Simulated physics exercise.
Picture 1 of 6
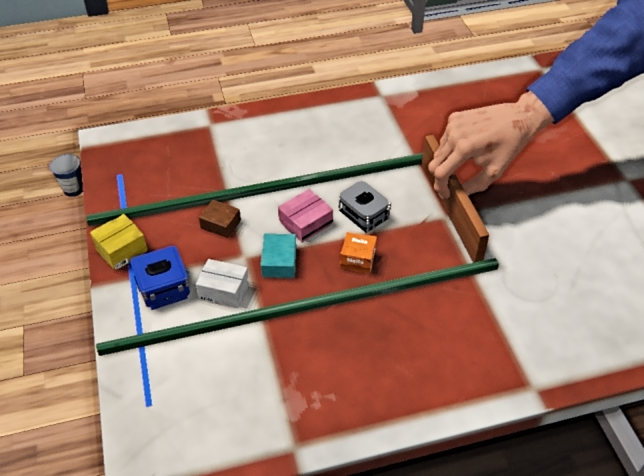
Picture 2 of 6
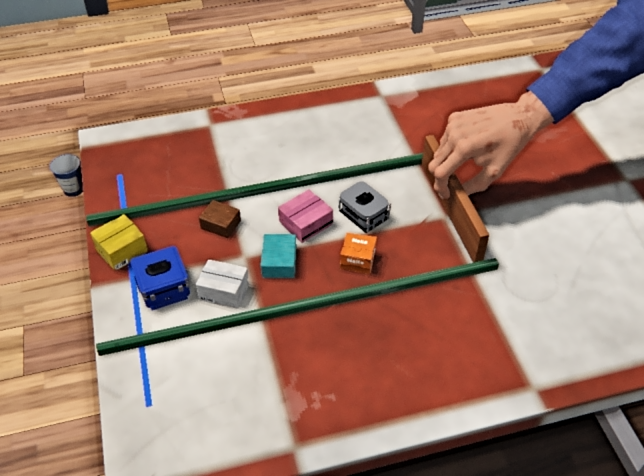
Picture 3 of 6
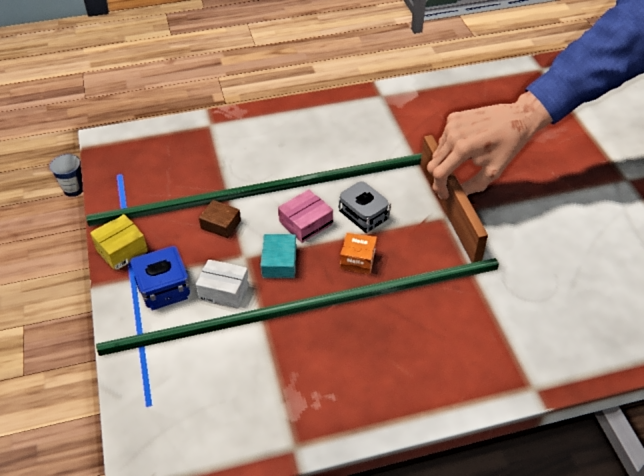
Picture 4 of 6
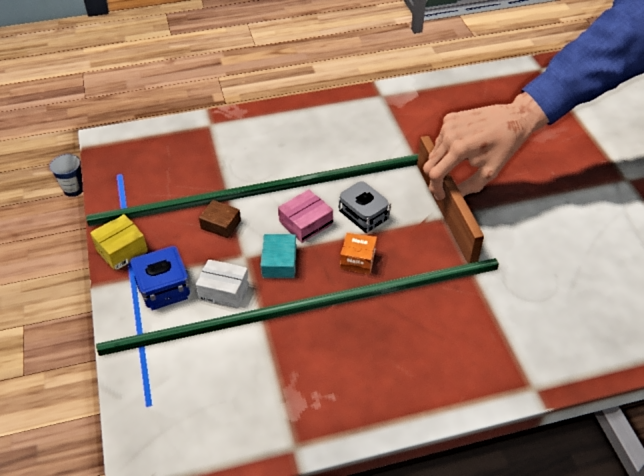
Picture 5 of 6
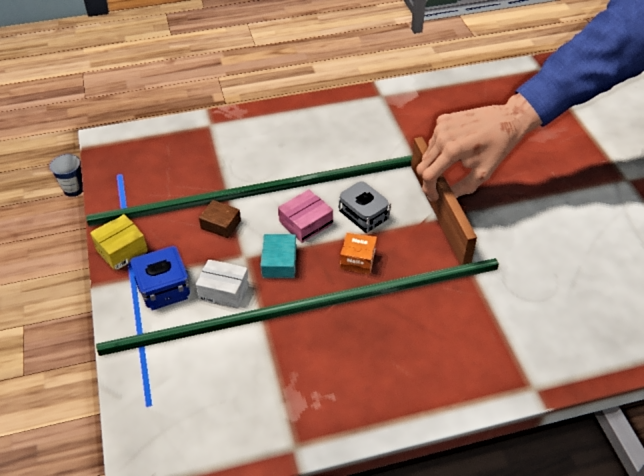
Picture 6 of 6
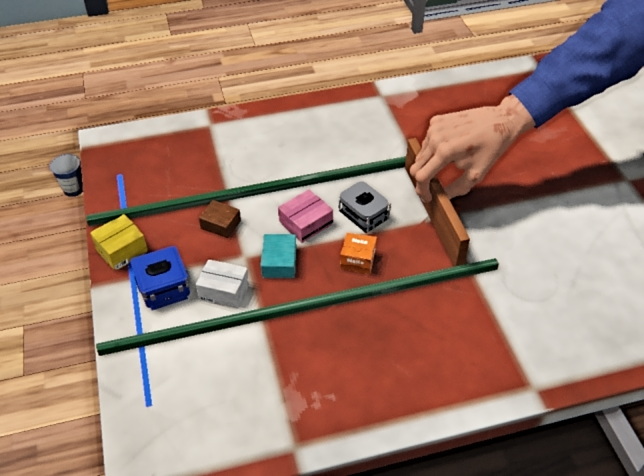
On a red and white checkered surface, eight small boxes and blocks lie scattered between two green rails, with blue tape near the left end. A hand at the right grips an upright brown board, then slides it slightly left along the rails, while the scattered objects stay still.
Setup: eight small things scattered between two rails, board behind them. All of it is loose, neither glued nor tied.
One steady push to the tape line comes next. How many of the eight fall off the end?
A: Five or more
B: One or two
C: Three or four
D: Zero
Answer: A.
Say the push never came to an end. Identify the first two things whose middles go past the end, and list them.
Listed earliest first, the yellow box comes before the brown block.
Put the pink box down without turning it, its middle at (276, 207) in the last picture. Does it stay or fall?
Note: From that start it slides off.
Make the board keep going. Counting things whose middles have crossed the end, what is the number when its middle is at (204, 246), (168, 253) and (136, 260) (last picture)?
Past-the-end tally - position 1: 1, position 2: 2, position 3: 5.
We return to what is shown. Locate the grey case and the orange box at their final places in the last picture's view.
The first near (111, 250), the second near (120, 323).
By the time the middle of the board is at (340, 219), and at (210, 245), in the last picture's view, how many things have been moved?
At the first spot 3, then 8.
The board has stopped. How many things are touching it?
It touches 3.
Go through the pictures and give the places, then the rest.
The first frame shows yellow box (119, 242); blue case (161, 278); white box (223, 284); board (453, 197); tape (132, 276).
The second frame shows blue case (161, 278); orange box (358, 253).
The third frame shows white box (223, 284); brown block (220, 219).
The fourth frame shows yellow box (119, 242); turquoise block (279, 256).
The fifth frame shows blue case (161, 278); pink box (306, 215).
The sixth frame shows yellow box (119, 242); blue case (161, 278); white box (223, 284); board (435, 201); tape (132, 276).
Soon after, none off yet; yellow box at rest near (119, 242); blue case at rest near (161, 278); white box at rest near (223, 284).
In the end, the number that fall off is five or more; gone, pink box, brown block, white box, blue case and yellow box.
